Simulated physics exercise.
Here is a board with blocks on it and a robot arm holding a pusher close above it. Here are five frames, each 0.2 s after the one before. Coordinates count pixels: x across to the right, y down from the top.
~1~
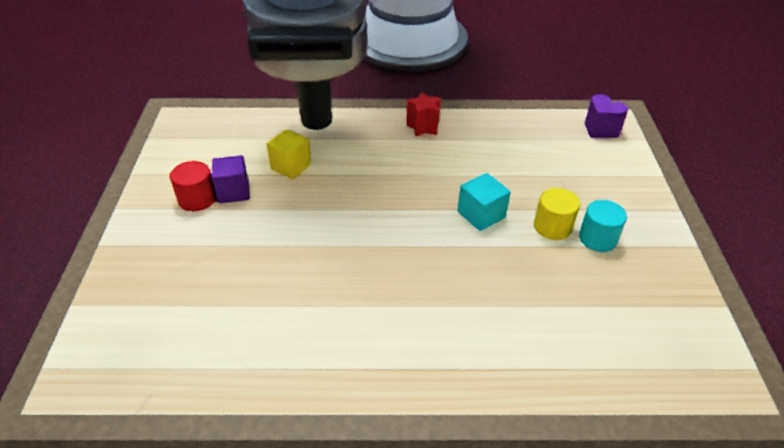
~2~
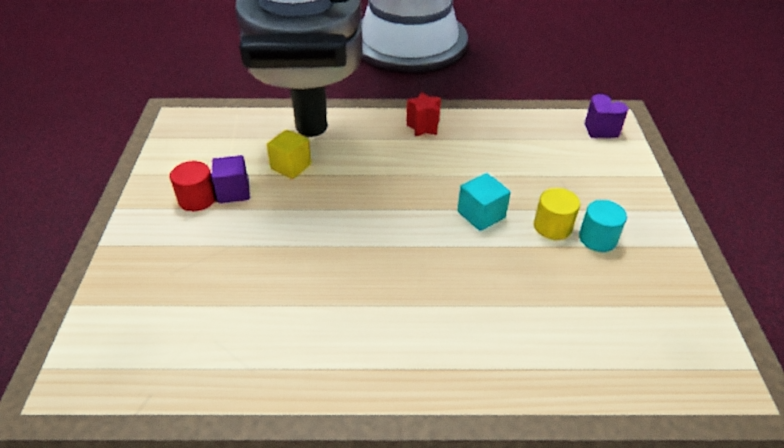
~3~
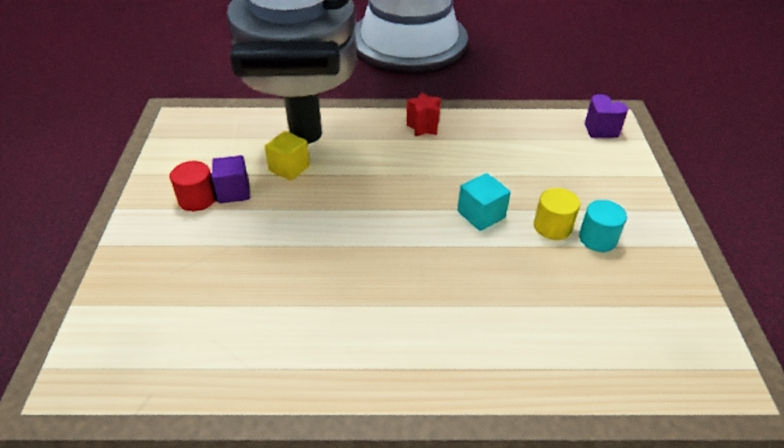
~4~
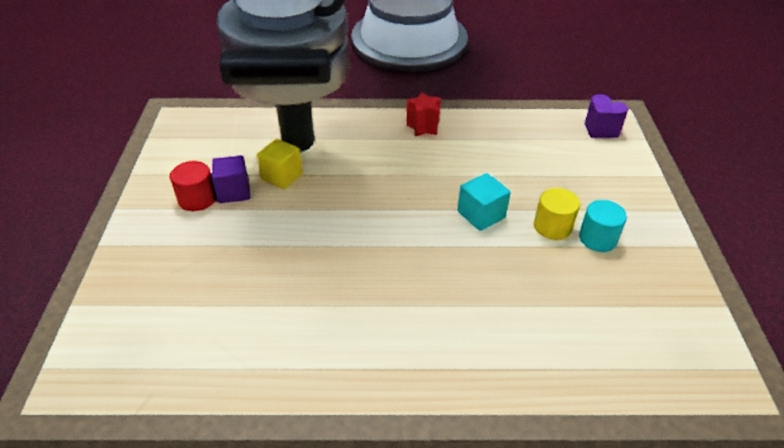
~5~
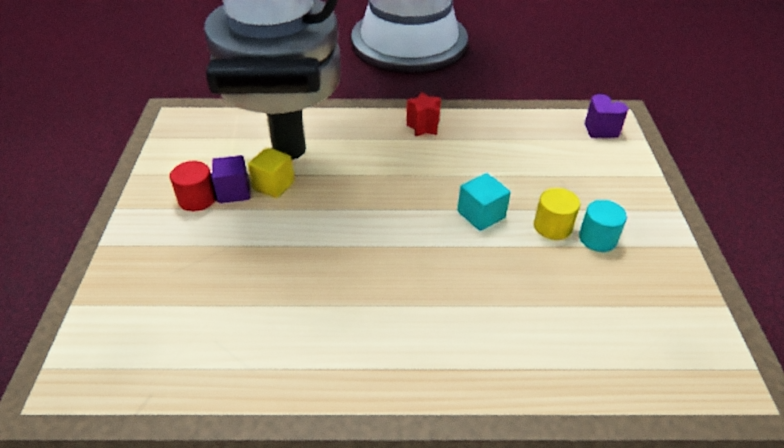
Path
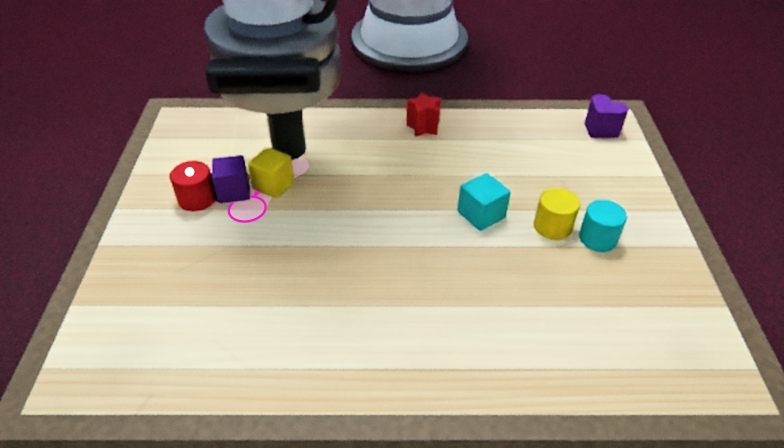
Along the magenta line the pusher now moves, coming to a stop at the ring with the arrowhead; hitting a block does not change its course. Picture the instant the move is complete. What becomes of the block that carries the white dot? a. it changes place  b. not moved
(a)
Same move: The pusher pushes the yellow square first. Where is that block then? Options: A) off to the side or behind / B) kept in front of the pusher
B.
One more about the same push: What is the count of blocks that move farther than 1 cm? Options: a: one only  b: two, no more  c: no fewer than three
It's c.
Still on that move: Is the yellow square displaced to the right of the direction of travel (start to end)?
I'd say no.
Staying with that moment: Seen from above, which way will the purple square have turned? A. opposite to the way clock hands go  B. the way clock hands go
B - the way clock hands go.
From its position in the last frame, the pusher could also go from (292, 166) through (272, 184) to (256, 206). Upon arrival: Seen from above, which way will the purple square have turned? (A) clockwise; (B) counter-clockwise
My answer is option A.
The line goes from (292, 166) through (272, 177) and (257, 192) to (247, 209); the dot is on the red circle.
On the path given first. Halfway along, pusher at (261, 169); red circle at (185, 173); purple square at (222, 170); yellow square at (253, 181), turned 30° anticlockwise.
At the end, pusher at (244, 194); red circle at (172, 176); purple square at (206, 180), turned 20° clockwise; yellow square at (242, 207), turned 50° anticlockwise.
